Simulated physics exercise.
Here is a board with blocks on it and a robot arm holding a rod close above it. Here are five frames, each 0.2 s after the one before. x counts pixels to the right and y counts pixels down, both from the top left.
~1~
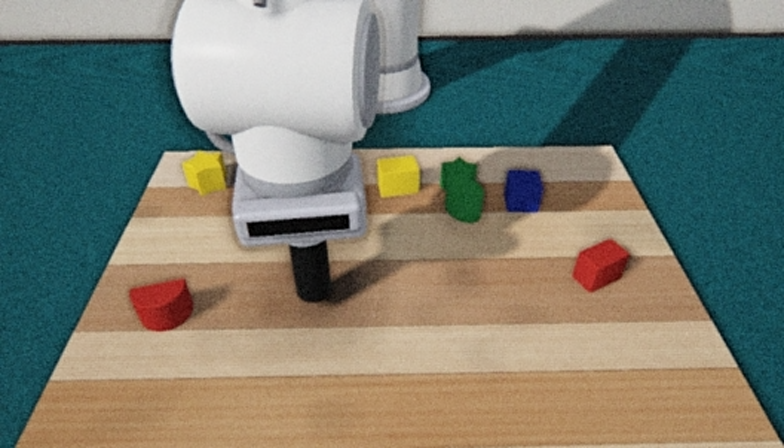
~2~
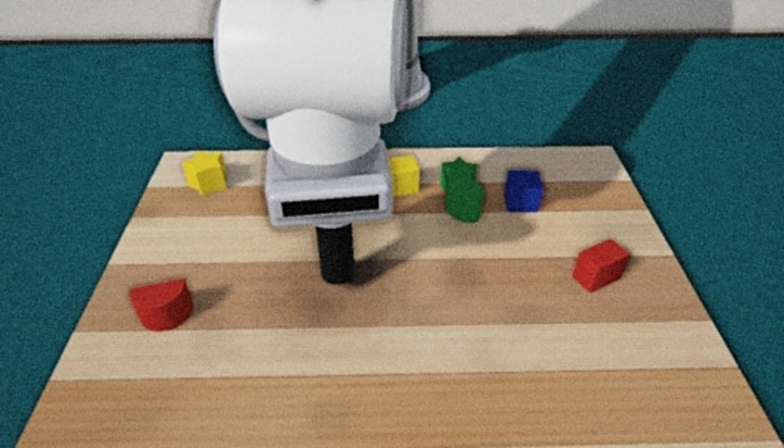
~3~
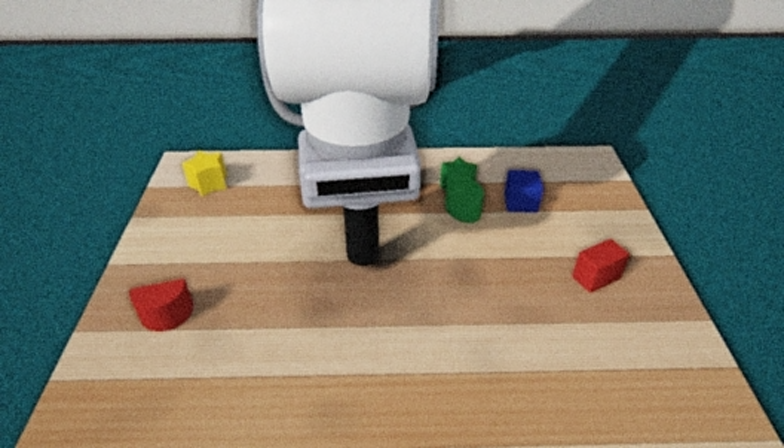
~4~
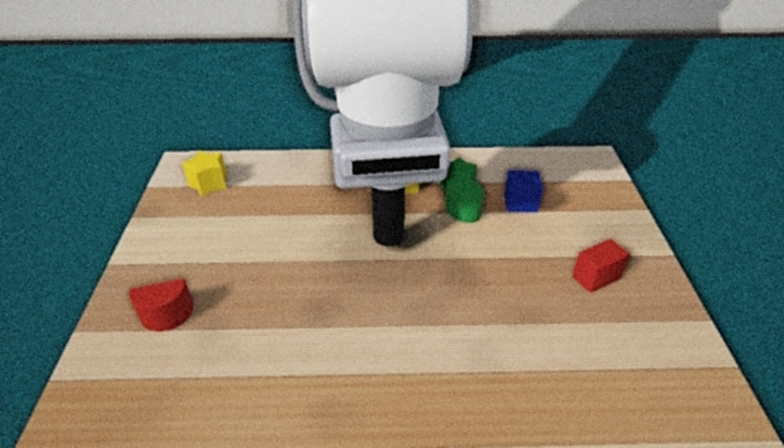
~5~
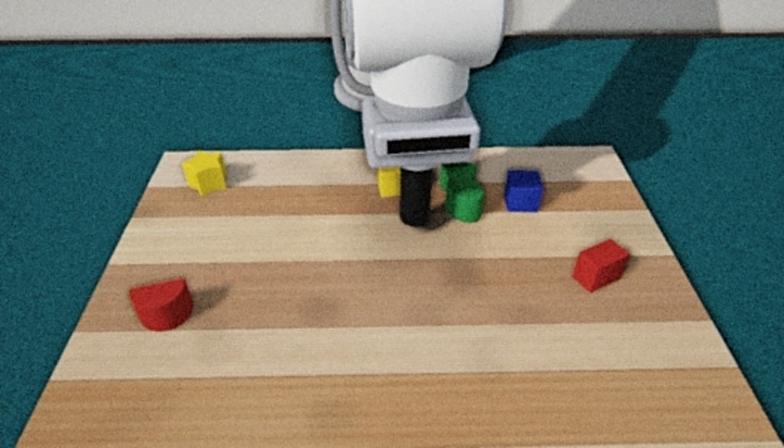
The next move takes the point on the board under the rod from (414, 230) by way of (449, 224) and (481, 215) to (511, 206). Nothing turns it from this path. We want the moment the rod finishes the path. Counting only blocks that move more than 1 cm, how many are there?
Looking at the path, I think three or more of the blocks end up more than 1 cm away.
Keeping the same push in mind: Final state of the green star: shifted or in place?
It gets displaced.
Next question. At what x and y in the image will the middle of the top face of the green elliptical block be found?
The middle of its upper face will lie at (497, 166).
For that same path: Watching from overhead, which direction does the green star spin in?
Against the clock.
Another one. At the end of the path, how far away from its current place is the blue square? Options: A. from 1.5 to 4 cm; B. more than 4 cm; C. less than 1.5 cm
A (from 1.5 to 4 cm)
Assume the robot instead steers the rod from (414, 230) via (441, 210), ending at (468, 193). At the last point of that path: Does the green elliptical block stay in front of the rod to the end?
The answer is no.
The first path, step by step. One third of the way, rod at (450, 211); green elliptical block at (469, 185).
Two thirds of the way, rod at (484, 202); green star at (463, 161), turned 45° anticlockwise; green elliptical block at (490, 173), turned 45° anticlockwise; blue square at (528, 178).
At the end, rod at (513, 194); yellow oblong not moved; green star at (464, 160), turned 55° anticlockwise; green elliptical block at (497, 166), turned 75° anticlockwise; blue square at (545, 173), turned 15° clockwise.
